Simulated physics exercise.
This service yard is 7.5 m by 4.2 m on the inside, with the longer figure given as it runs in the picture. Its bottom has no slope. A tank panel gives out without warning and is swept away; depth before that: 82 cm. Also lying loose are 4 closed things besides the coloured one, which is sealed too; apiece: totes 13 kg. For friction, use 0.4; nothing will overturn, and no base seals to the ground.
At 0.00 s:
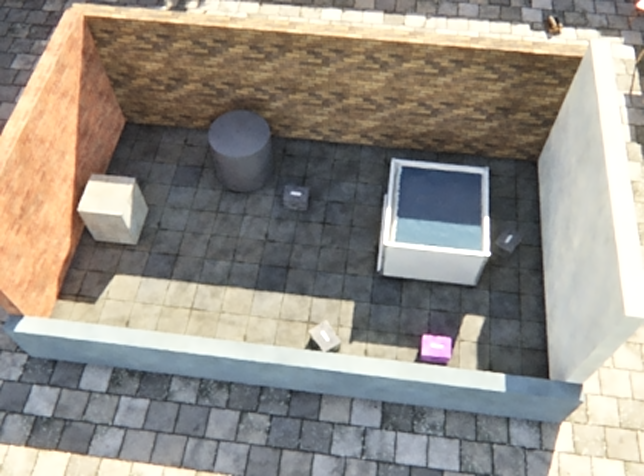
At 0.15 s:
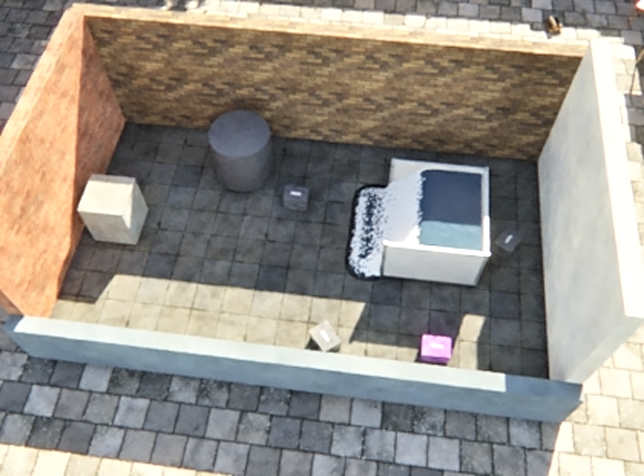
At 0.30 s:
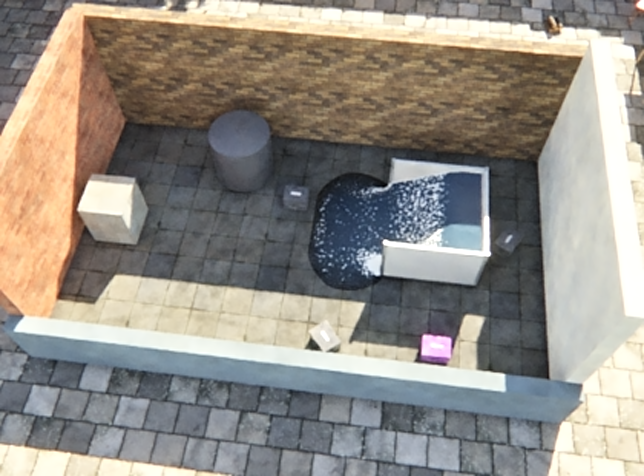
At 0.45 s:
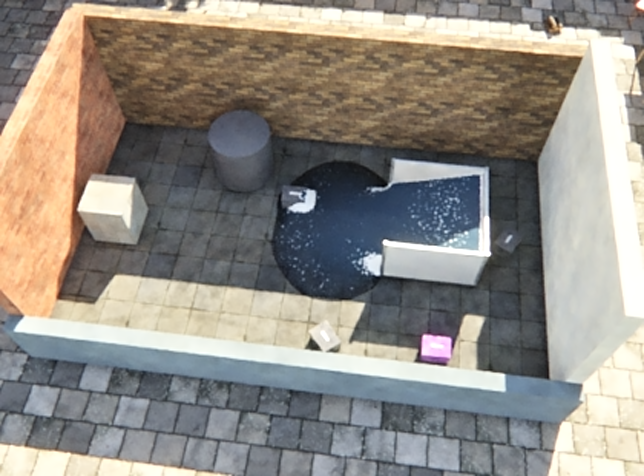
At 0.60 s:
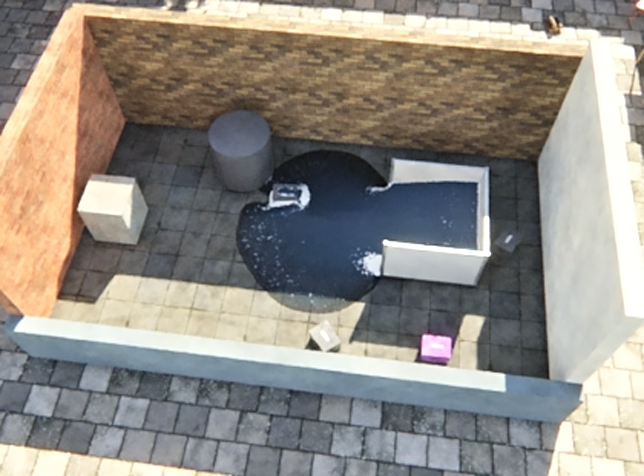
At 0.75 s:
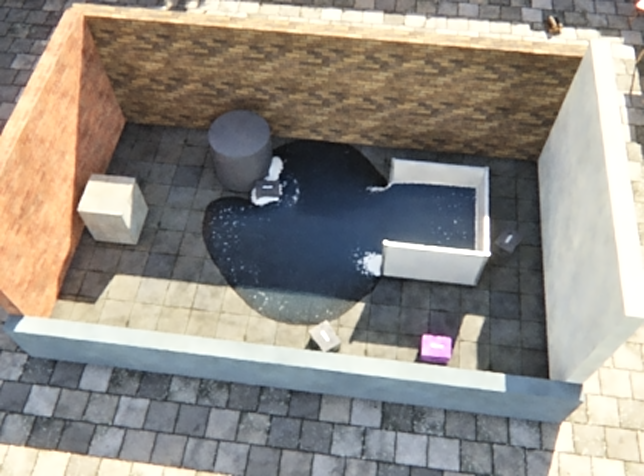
At first, dark water sits inside a white-walled tank on the right of a walled yard. Its left side opens and water pours out, foaming, then spreads across the paving in a widening dark pool. The water reaches a small grey box and shifts it left toward the round grey drum, while the purple box stays still.
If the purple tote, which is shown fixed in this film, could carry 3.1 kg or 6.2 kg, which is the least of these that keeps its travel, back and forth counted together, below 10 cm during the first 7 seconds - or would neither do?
Only 6.2 kg does it.
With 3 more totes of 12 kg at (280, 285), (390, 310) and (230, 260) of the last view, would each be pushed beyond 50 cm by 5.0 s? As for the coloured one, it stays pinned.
Results, in sequence: Exceeded / not exceeded / exceeded.
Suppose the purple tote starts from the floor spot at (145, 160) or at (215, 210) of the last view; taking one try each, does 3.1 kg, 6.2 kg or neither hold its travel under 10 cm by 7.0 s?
In that order: Both fail; both fail.
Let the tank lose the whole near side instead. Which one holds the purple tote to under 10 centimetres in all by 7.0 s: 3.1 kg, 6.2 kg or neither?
Well, in that case neither one does it.
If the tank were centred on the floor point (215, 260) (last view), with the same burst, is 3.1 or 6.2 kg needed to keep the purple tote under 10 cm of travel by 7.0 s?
In that case the answer is that both weights fall short.
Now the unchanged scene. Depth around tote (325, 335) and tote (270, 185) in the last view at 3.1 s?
I'd put it at 1 cm and 18 cm respectively.
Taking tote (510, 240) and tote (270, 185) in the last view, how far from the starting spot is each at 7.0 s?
The first has moved 0 cm and the second 250 cm from the start.
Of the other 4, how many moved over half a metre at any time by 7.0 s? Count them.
It adds up to 2.
After 1.4 s the purple tote would be 0 cm from its start with 3.1 kg and 0 cm from its start with 6.2 kg; 0 cm of water round it then.
After 3.1 s the purple tote would be 0 cm from its start with 3.1 kg and 0 cm from its start with 6.2 kg; 0 cm of water round it then.
After 4.9 s the purple tote would be 0 cm from its start with 3.1 kg and 0 cm from its start with 6.2 kg; 0 cm of water round it then.
After 7.0 s the purple tote would be 35 cm from its start with 3.1 kg and 1 cm from its start with 6.2 kg; 3 cm of water round it then.
